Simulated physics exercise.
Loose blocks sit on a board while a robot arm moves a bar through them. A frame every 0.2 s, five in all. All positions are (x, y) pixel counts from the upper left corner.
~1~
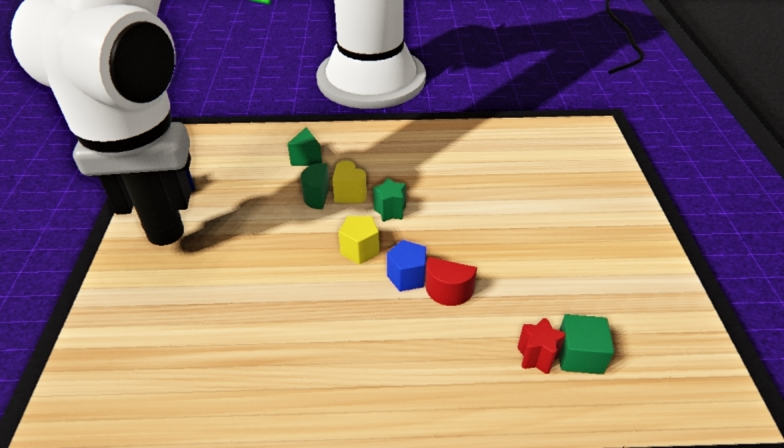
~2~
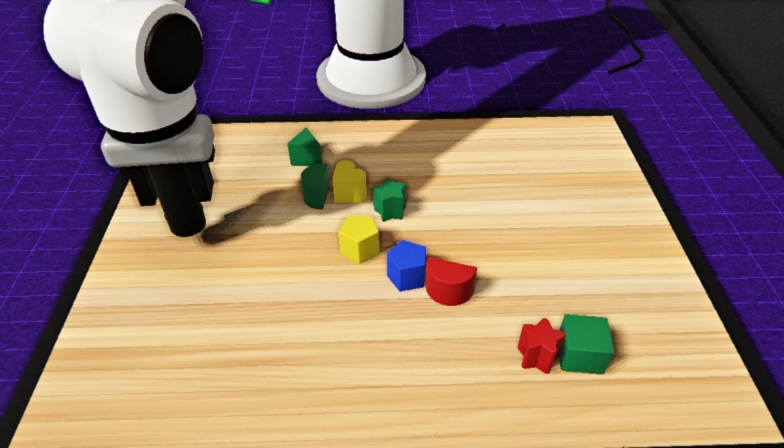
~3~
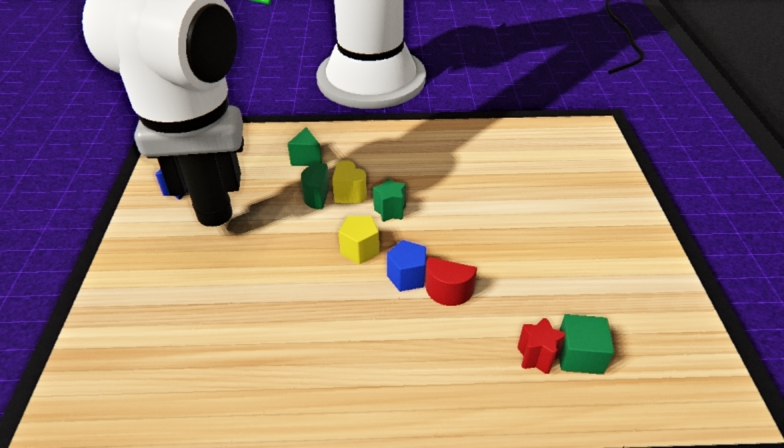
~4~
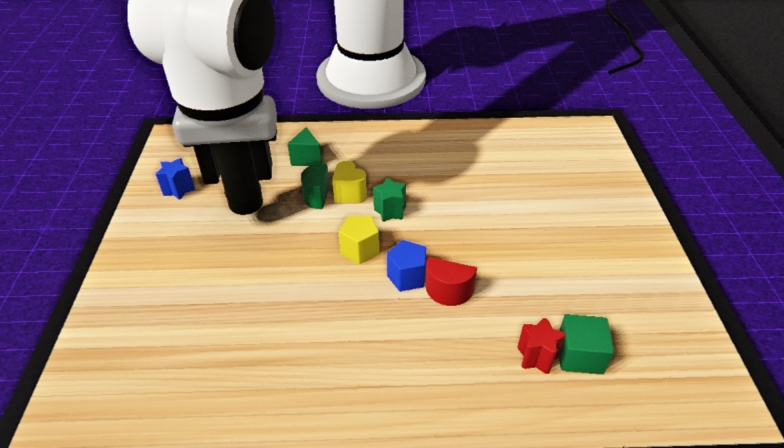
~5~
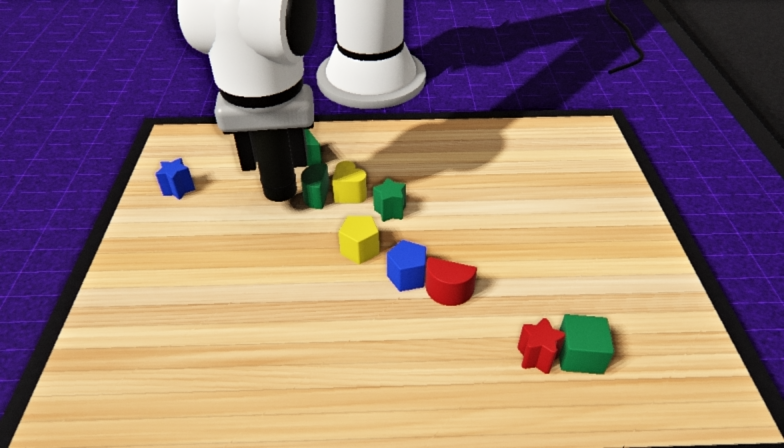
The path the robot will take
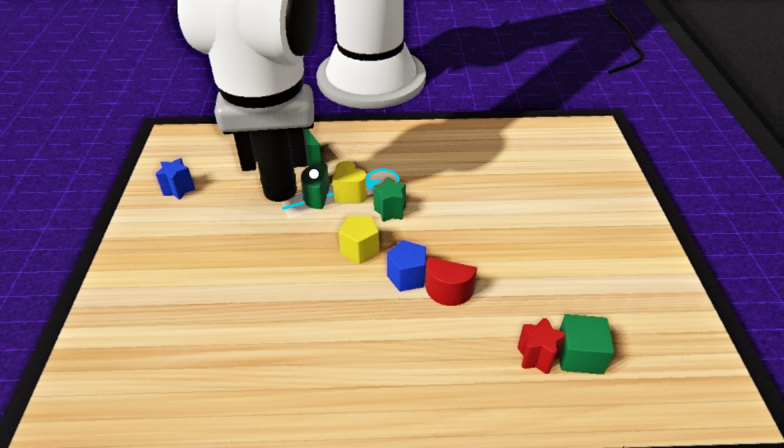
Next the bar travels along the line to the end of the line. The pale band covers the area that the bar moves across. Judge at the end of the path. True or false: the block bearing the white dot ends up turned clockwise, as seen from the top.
The statement is true.
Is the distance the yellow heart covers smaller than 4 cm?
Final answer: No.
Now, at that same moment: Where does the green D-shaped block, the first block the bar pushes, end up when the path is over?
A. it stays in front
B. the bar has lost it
A - it stays in front.
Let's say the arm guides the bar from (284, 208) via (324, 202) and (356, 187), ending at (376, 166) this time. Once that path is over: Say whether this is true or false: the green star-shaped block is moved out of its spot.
The claim does not hold.
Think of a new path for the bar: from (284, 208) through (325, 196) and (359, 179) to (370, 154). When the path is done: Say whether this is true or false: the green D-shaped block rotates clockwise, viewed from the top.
The statement is true.
The drawn path runs from (284, 208) directly to (383, 180); the dot is on the green D-shaped block.
What follows on the original path. One third of the way, bar (317, 182); green D-shaped block (344, 166); yellow heart (367, 168).
Two thirds of the way, bar (351, 172); green D-shaped block (378, 157); yellow heart (400, 162).
At the end, bar (382, 163); green D-shaped block (411, 151), turned 25° clockwise; yellow heart (430, 159), turned 25° clockwise; green star-shaped block not moved.
